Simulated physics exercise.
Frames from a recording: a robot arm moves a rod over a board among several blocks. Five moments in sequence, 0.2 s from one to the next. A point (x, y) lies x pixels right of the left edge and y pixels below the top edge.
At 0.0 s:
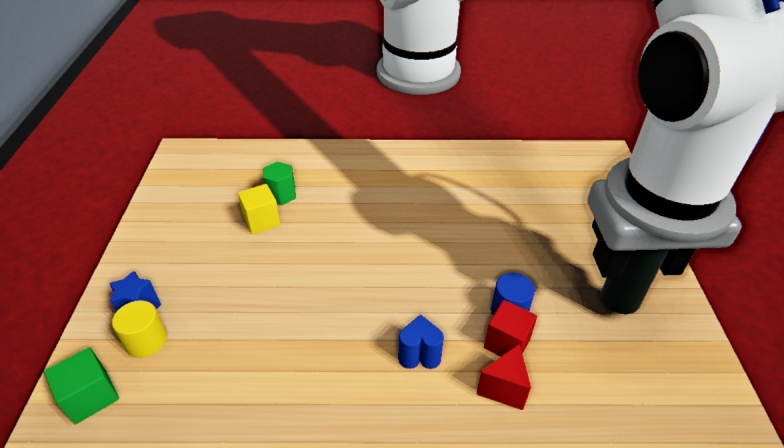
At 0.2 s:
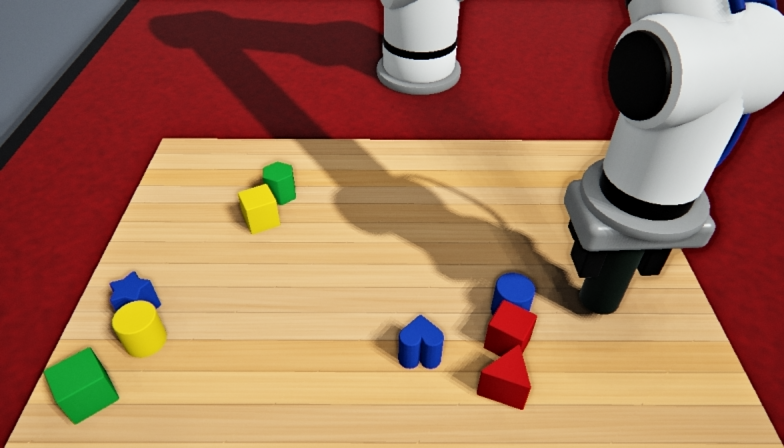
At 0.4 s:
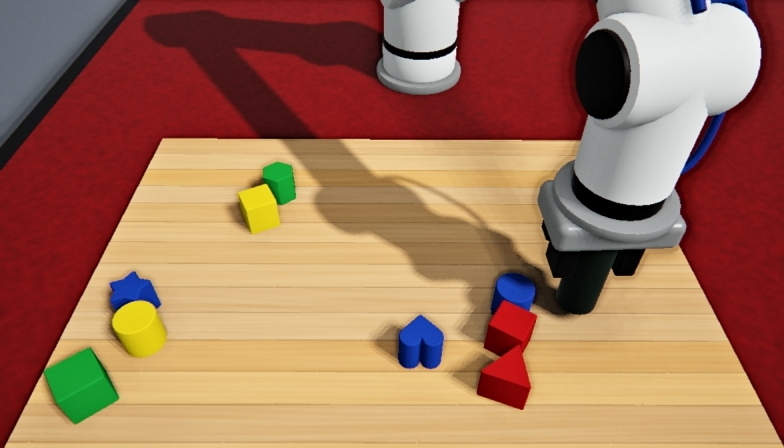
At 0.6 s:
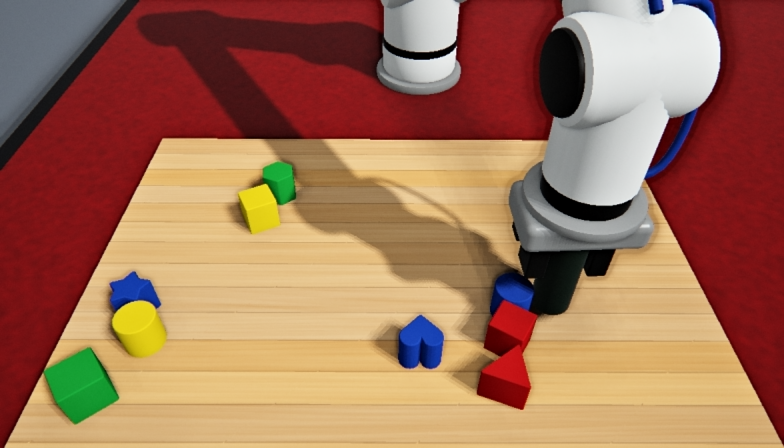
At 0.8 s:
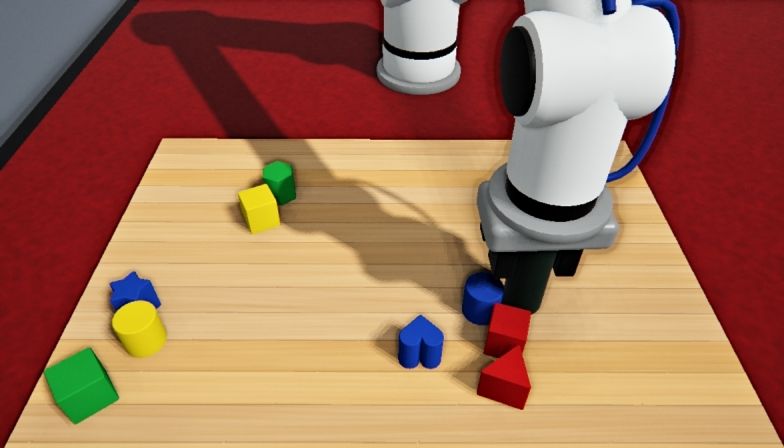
The clip opens on a robot arm holding a dark rod over the right side of a wooden board scattered with coloured blocks. The arm moves the rod steadily left while the blocks stay still, then the rod pushes the blue disc left, and the red square block beside it shifts slightly.
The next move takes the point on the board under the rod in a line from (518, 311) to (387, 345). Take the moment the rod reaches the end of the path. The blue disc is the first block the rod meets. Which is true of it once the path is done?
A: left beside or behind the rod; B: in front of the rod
A.
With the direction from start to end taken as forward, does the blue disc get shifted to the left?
No.
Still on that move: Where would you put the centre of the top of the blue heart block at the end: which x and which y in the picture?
At (387, 356).
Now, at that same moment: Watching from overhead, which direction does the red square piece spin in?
It goes round opposite to clock hands.
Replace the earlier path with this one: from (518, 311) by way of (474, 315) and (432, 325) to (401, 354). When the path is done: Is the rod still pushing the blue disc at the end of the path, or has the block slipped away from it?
No longer ahead of the rod.
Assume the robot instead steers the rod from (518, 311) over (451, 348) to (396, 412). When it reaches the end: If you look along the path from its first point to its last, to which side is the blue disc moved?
The blue disc goes right.
On the path given first. One third of the way, rod (477, 312); blue disc (441, 287); red square piece (501, 328), turned 40° anticlockwise.
Two thirds of the way, rod (433, 323); blue heart block (416, 336); blue disc (408, 284); red square piece (501, 328), turned 40° anticlockwise.
At the end, rod (387, 334); blue heart block (387, 356), turned 70° anticlockwise; blue disc (397, 285); red square piece (501, 328), turned 40° anticlockwise; red three-sided block still.
